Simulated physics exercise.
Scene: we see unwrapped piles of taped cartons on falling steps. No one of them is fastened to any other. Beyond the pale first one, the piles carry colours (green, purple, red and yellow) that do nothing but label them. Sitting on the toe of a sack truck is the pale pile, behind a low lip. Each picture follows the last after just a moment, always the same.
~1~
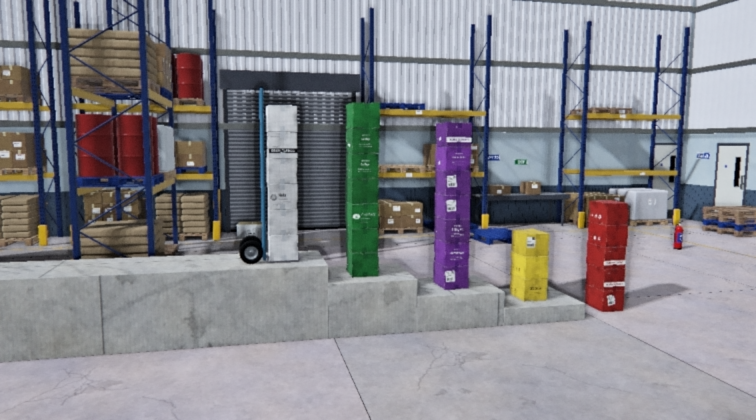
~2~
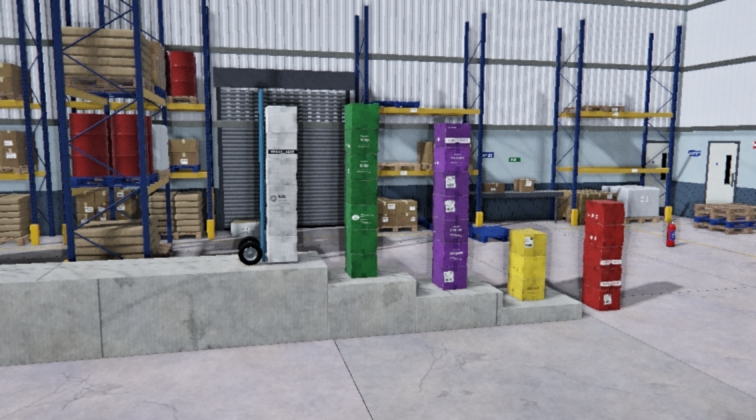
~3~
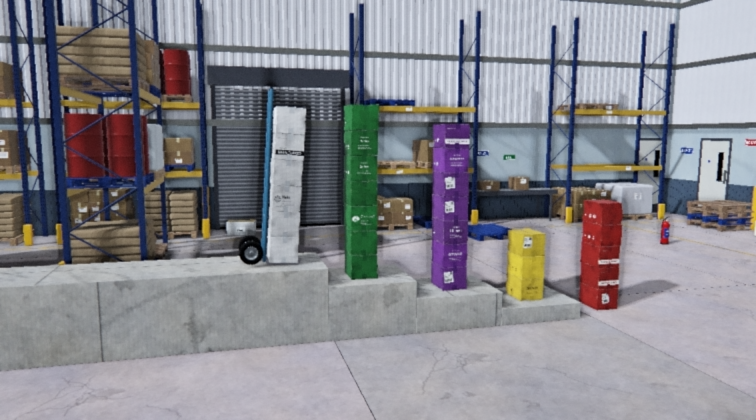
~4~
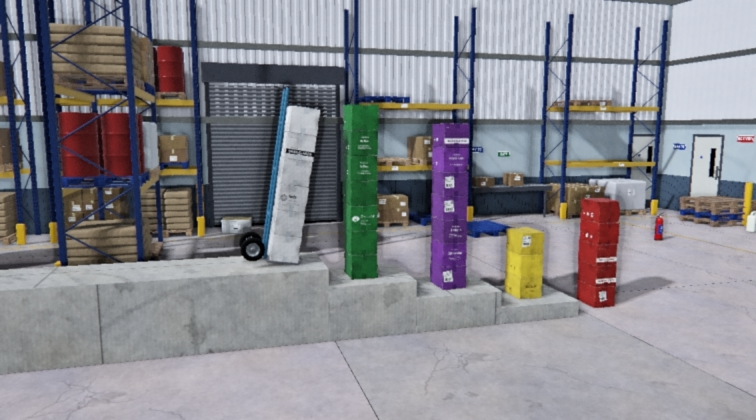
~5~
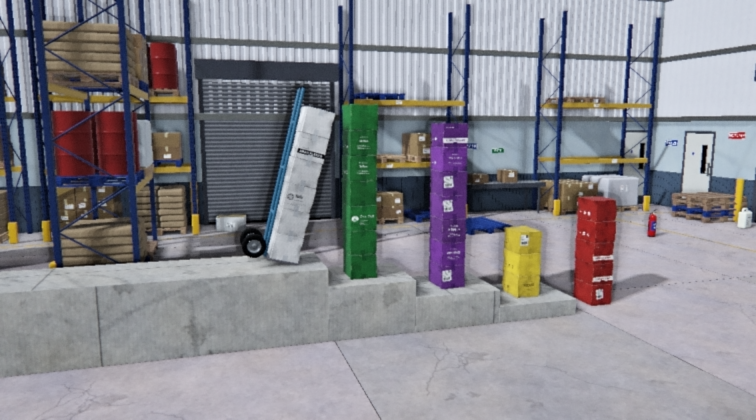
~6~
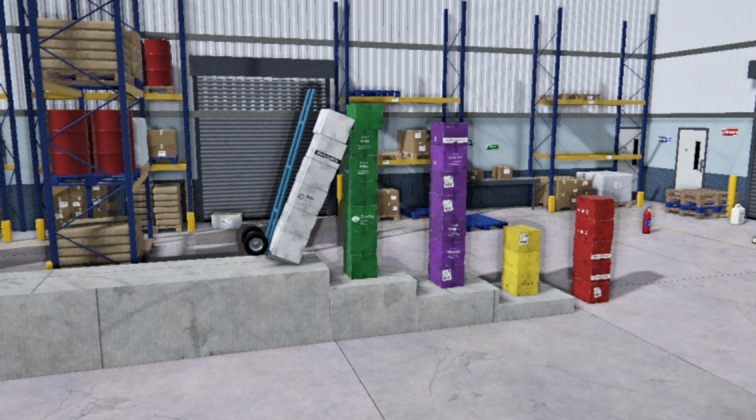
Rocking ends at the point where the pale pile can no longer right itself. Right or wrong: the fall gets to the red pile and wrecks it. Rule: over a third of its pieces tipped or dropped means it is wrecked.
Right.
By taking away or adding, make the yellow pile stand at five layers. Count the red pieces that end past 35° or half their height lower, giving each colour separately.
For red, the count is 4.
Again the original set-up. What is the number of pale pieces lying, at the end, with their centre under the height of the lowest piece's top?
6, all in all.
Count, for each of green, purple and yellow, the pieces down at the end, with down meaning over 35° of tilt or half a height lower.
Green 6, purple 6, yellow 2.
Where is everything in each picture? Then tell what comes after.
In the first picture (places mark the middle of the side facing us; the camera moves round a little), truck frame (262, 124) level; top red carton (618, 214); top yellow carton (538, 245); the rest undisturbed.
Truck frame (262, 124) level; top red carton (615, 214), in the second picture.
Truck frame (270, 124) rocked barely, top of the pale pile leaning barely; top red carton (613, 214); the rest undisturbed, in the third picture.
Truck frame (283, 123) rocked a little, top of the pale pile leaning a little; top red carton (610, 212); the rest undisturbed, in the fourth picture.
Truck frame (296, 122) rocked a little, top of the pale pile leaning clearly; top red carton (607, 211); the rest undisturbed, in the fifth picture.
Truck frame (305, 123) rocked clearly, top of the pale pile leaning clearly; top red carton (605, 210); top green carton (369, 117) shifted a little; one has shifted, in the sixth picture.
Soon after the last picture, 6 of the pale pile down; none of the 5 red cartons down (0 of 22 in all colours); top red carton unmoved; top green carton leaning a little, half its height lower.
A little later, 6 of the pale pile down; none of the 5 red cartons down (9 of 22 in all colours); top red carton unmoved; top green carton leaning steeply, some two heights lower.
Later still, 6 of the pale pile down; 5 of the 5 red cartons down (19 of 22 in all colours); top red carton on its side; top purple carton on its side.
At rest, 6 of the pale pile down; 5 of the 5 red cartons down (19 of 22 in all colours); top red carton on its side; top green carton on its side. As the last picture would show them, middles, top red carton near (708, 286), top green carton near (479, 275).
